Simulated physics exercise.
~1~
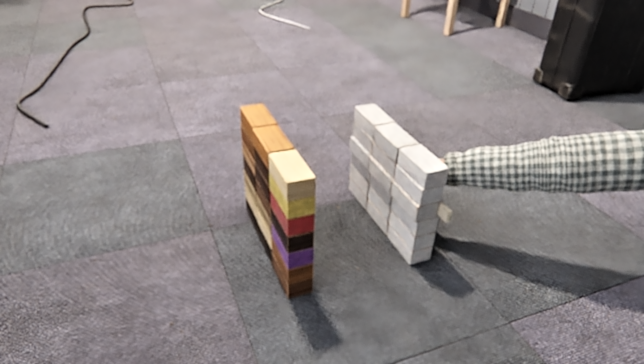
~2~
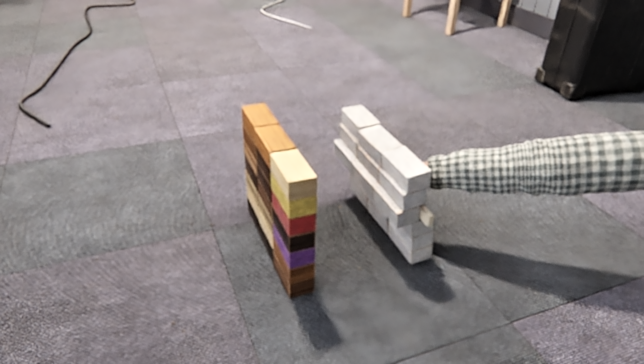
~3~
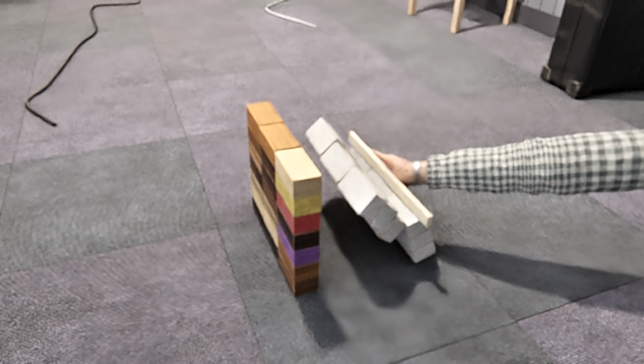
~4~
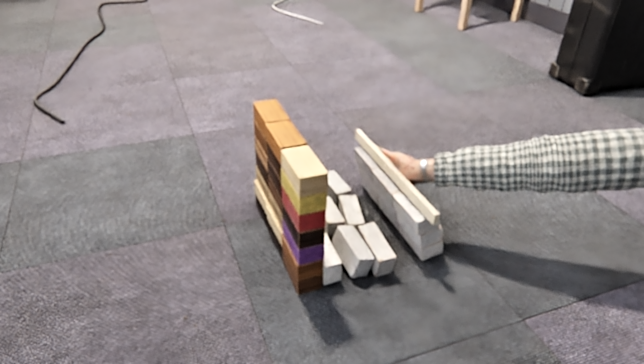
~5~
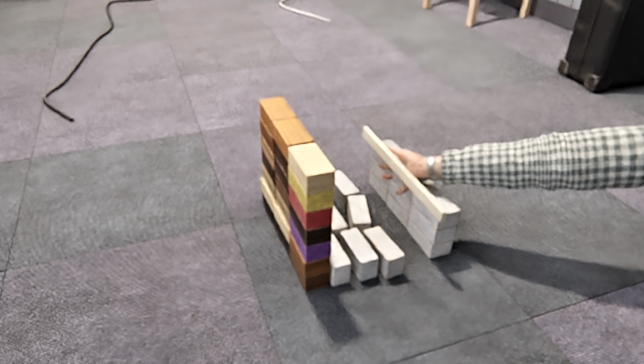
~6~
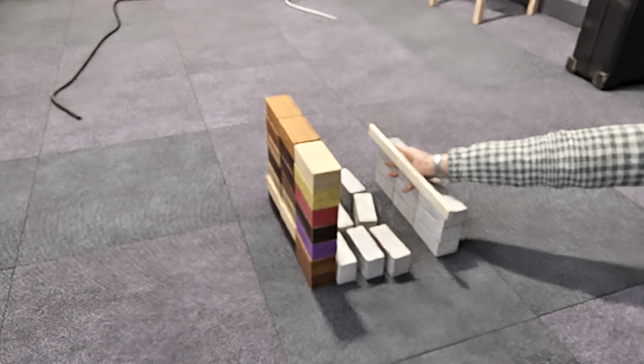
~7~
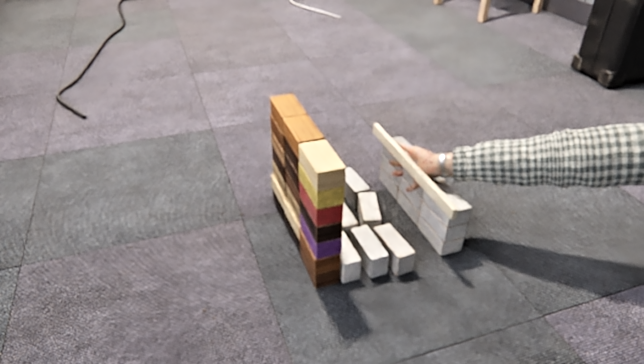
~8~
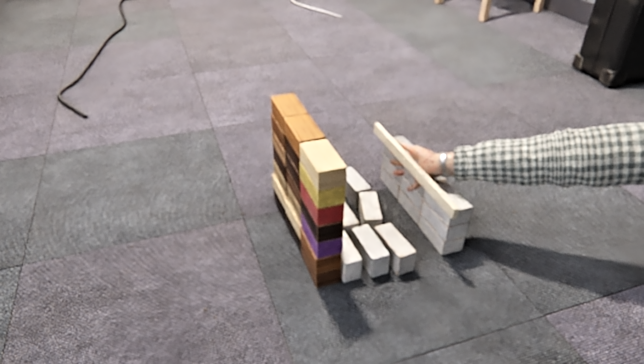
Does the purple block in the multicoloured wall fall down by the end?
No, the purple block stays up in its place in the multicoloured wall, with the fallen white blocks lying beside it.
